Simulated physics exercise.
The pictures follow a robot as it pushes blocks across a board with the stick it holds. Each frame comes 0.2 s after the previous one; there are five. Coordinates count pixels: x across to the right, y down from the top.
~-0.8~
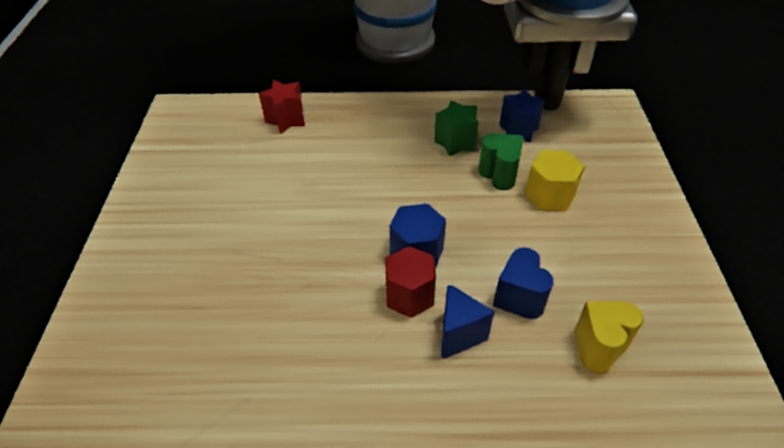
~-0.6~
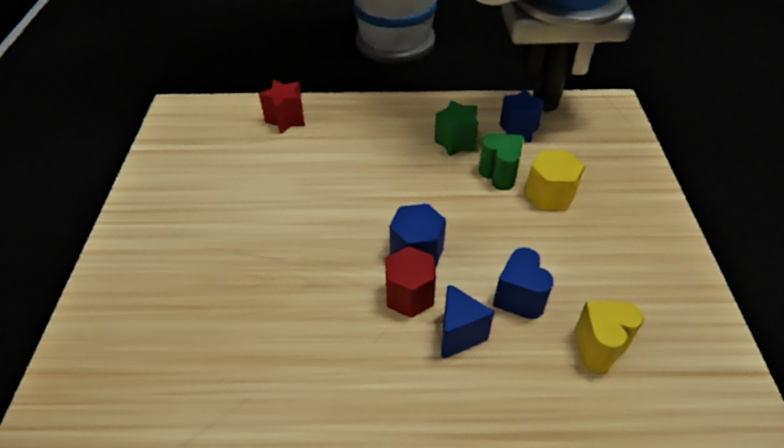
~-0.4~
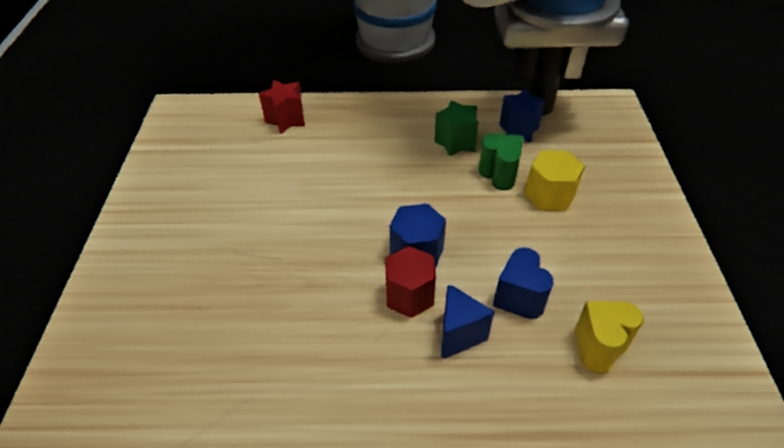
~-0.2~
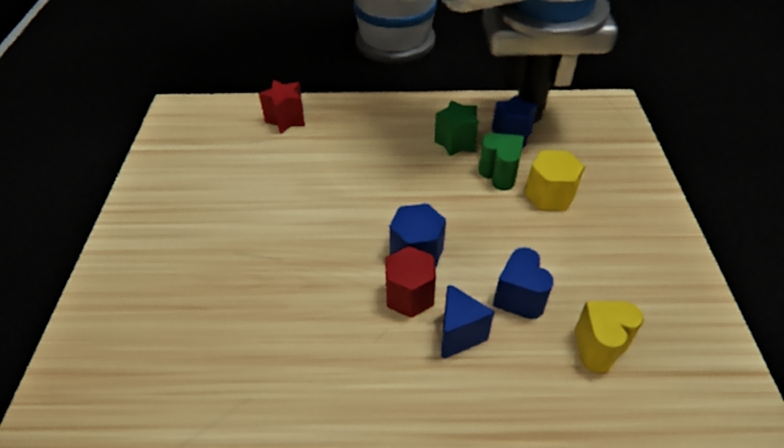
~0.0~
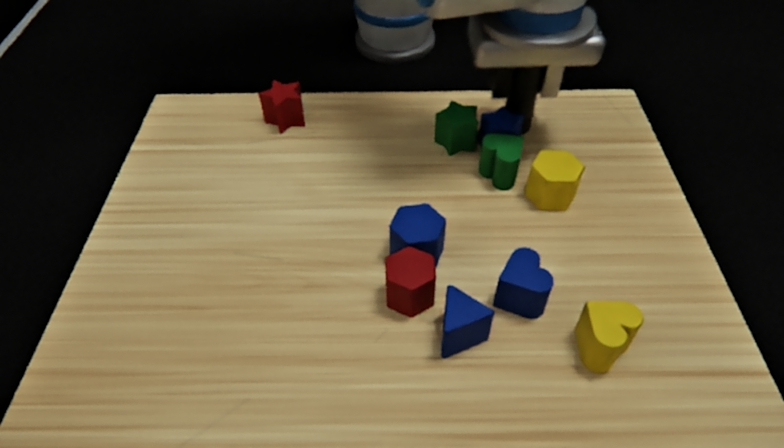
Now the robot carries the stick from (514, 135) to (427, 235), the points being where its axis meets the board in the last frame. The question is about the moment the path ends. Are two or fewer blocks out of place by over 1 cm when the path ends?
Final answer: No.
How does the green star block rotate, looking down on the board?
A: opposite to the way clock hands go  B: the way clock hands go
My pick is B.
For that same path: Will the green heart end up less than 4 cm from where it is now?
That would be a no.
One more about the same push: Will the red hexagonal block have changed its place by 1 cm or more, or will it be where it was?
That block moves.
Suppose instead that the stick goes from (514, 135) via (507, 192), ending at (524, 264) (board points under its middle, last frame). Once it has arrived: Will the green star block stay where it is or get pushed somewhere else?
That block is not shifted.
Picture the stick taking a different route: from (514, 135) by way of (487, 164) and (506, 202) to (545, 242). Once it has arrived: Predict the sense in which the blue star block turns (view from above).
Twists clockwise.
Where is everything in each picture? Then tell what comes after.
The first picture shows tip of the stick (547, 103), middles of tops, red hexagonal block (410, 267), blue hexagonal block (418, 222), green star block (459, 112), blue star block (524, 101), green heart (505, 145).
The second picture shows stick (545, 104), nothing pushed.
The third picture shows stick (539, 108), nothing pushed.
The fourth picture shows stick (529, 116), blue star block (517, 107).
The fifth picture shows stick (516, 127), red hexagonal block (410, 267), blue hexagonal block (418, 222), green star block (459, 112), blue star block (503, 118), green heart (505, 145).
The first path, step by step. One third of the way, stick (489, 157); green star block (455, 115), turned 30° clockwise; blue star block (473, 150); green heart (488, 176), turned 20° anticlockwise.
Two thirds of the way, stick (460, 190); green star block (455, 115), turned 30° clockwise; blue star block (438, 183); green heart (486, 188), turned 50° anticlockwise.
At the end, stick (428, 227); red hexagonal block (403, 291), turned 50° anticlockwise; blue hexagonal block (382, 252); green star block (455, 115), turned 30° clockwise; blue star block (397, 216), turned 20° clockwise; green heart (487, 190), turned 60° anticlockwise.
